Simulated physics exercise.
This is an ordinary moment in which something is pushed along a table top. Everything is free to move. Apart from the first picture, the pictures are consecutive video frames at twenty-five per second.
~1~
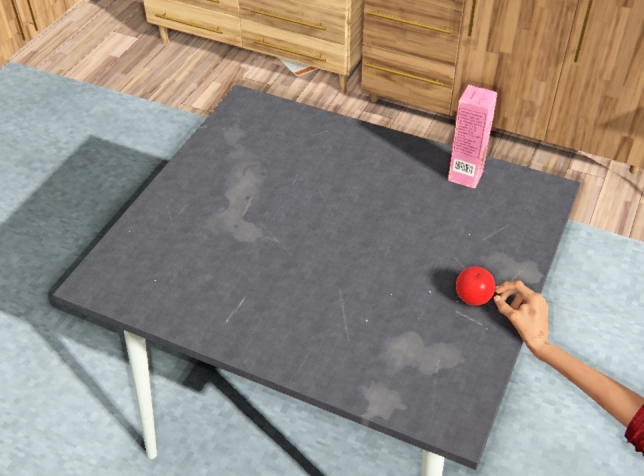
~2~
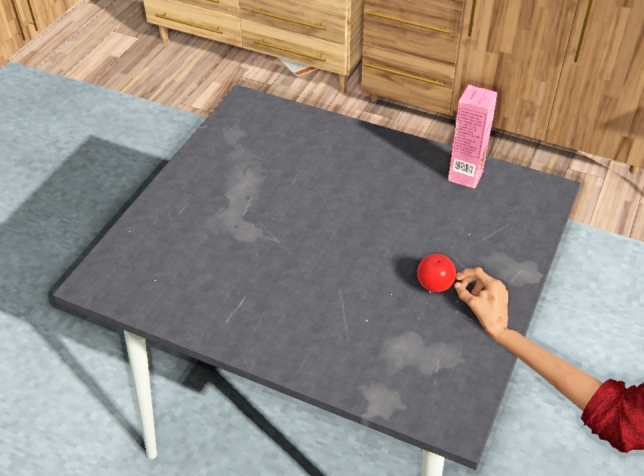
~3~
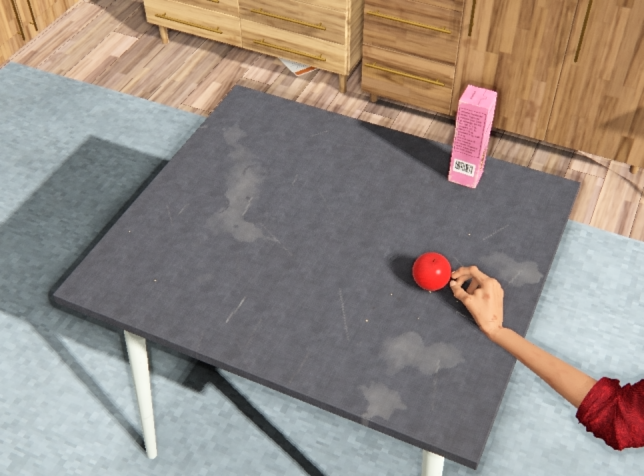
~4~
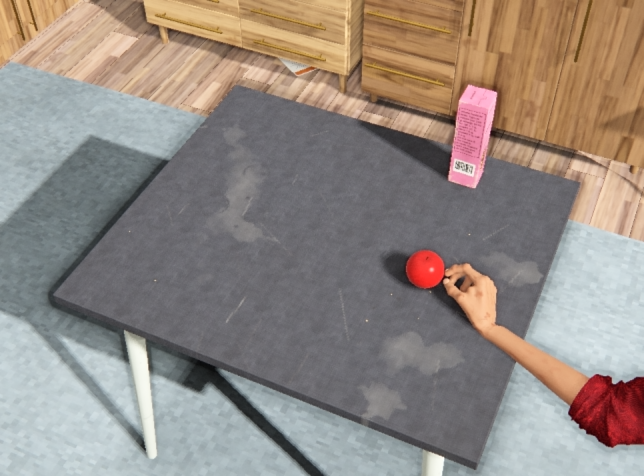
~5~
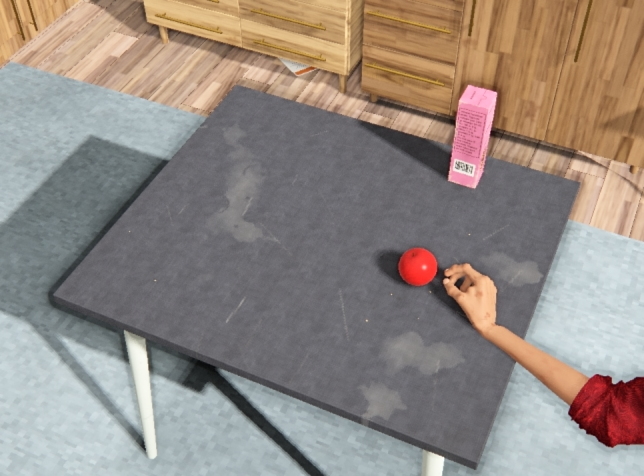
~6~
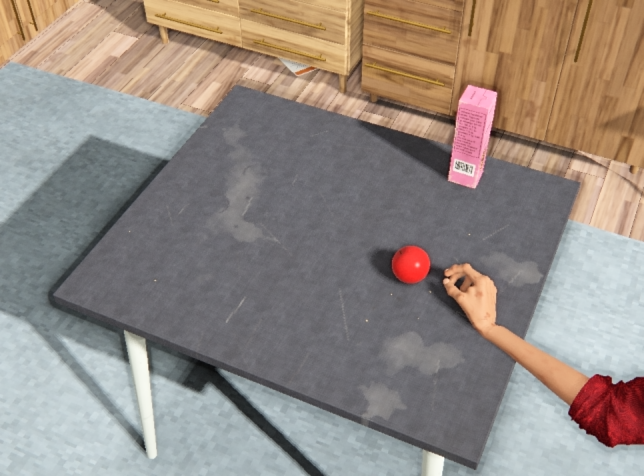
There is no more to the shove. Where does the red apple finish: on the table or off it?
On the table.
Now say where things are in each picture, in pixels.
Under the hand; red apple (475, 286), in the first picture.
Under the hand; red apple (436, 273), in the second picture.
Under the hand; red apple (432, 272), in the third picture.
Red apple (425, 269), in the fourth picture.
Red apple (418, 267) rolled a little, in the fifth picture.
Red apple (411, 265) rolled a little, in the sixth picture.
Then, 0.10 s after the last picture, red apple rolled about its own width near (395, 260).
Then, 0.30 s after the last picture, red apple rolled about its own width near (372, 252).
Then, 0.50 s after the last picture, red apple rolled well along near (358, 247).
At rest, moved from the start, red apple. Seen from the same camera at the end, red apple near (354, 246).
